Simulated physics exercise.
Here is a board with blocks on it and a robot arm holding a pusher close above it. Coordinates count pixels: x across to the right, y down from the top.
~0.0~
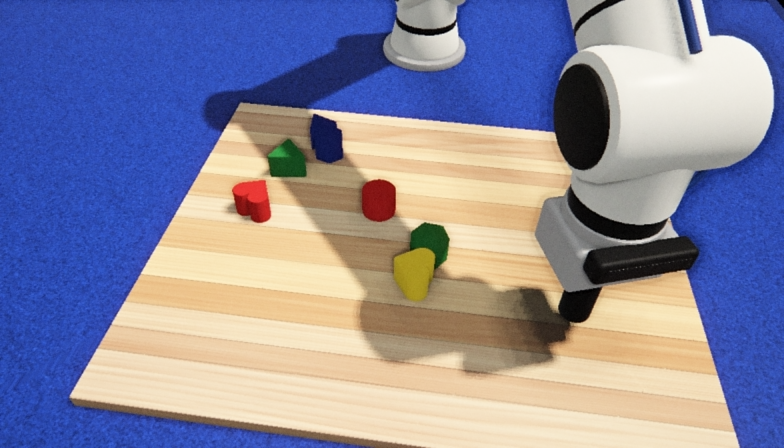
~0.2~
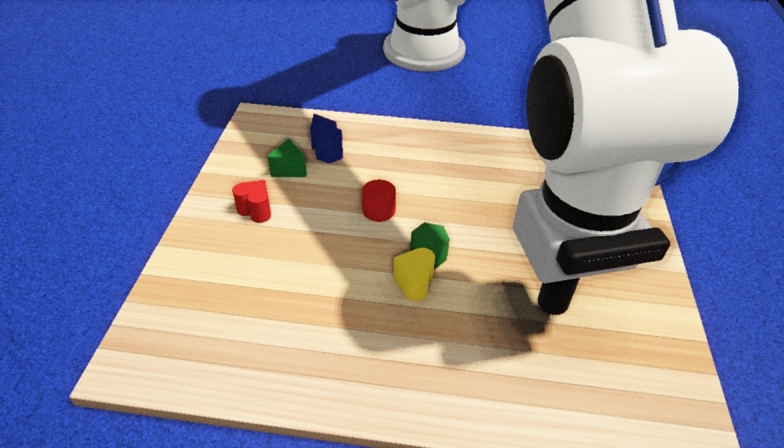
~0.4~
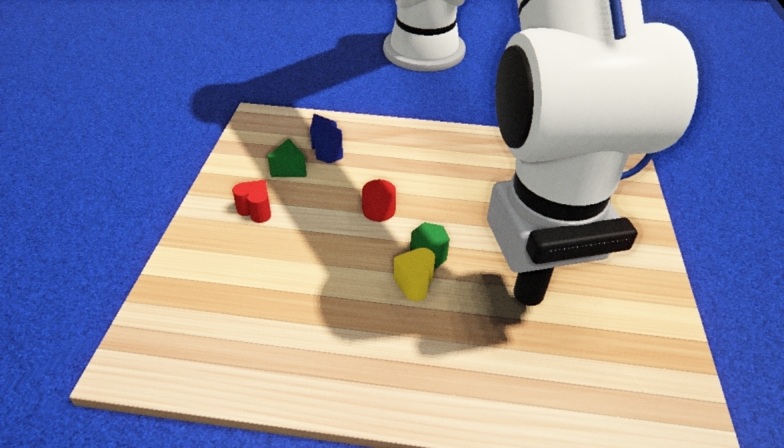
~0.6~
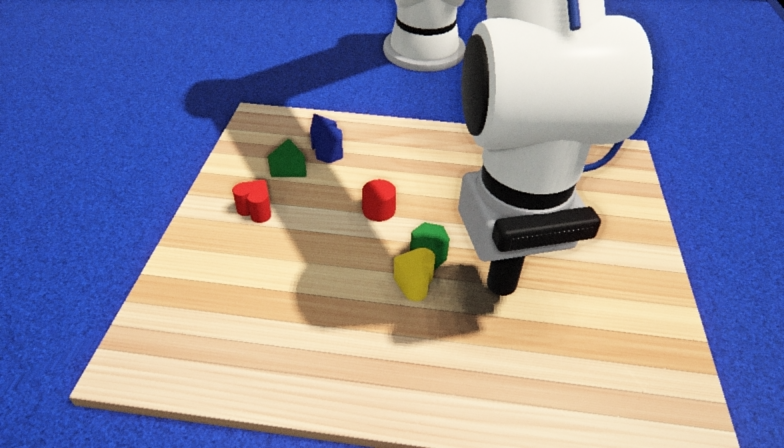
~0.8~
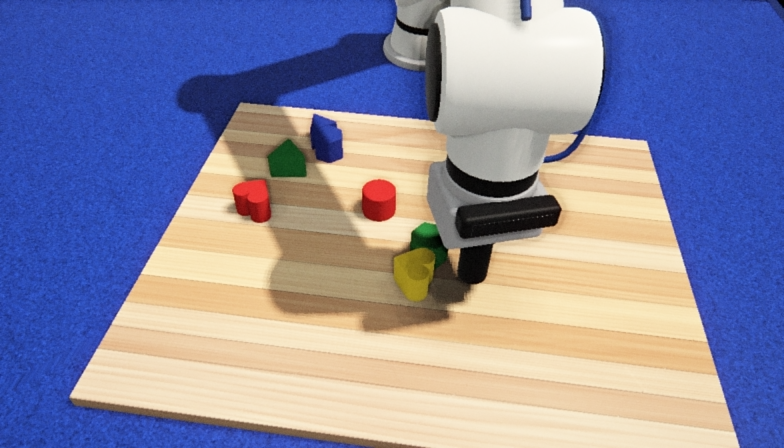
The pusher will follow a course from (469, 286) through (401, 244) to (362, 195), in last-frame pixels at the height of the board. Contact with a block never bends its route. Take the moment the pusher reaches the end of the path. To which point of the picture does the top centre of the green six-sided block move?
At roughly (401, 184).
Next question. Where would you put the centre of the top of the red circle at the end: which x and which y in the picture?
It is at (364, 156).
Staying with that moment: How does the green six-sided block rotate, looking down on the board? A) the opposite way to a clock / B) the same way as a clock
The answer is B.
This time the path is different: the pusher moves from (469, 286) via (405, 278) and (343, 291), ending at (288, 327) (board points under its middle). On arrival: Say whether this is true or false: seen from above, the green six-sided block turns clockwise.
Answer: True.
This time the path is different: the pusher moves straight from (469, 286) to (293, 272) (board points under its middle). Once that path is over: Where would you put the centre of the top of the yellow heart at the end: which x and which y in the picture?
Its top centre lands on (261, 249).
On the path given first. One third of the way, pusher (421, 246); yellow heart (405, 259), turned 45° anticlockwise; green six-sided block (411, 216), turned 30° clockwise.
Two thirds of the way, pusher (384, 215); red circle (371, 177); yellow heart (405, 259), turned 45° anticlockwise; green six-sided block (402, 189), turned 70° clockwise.
At the end, pusher (362, 183); red circle (364, 156); yellow heart (405, 259), turned 45° anticlockwise; green six-sided block (401, 184), turned 105° clockwise.
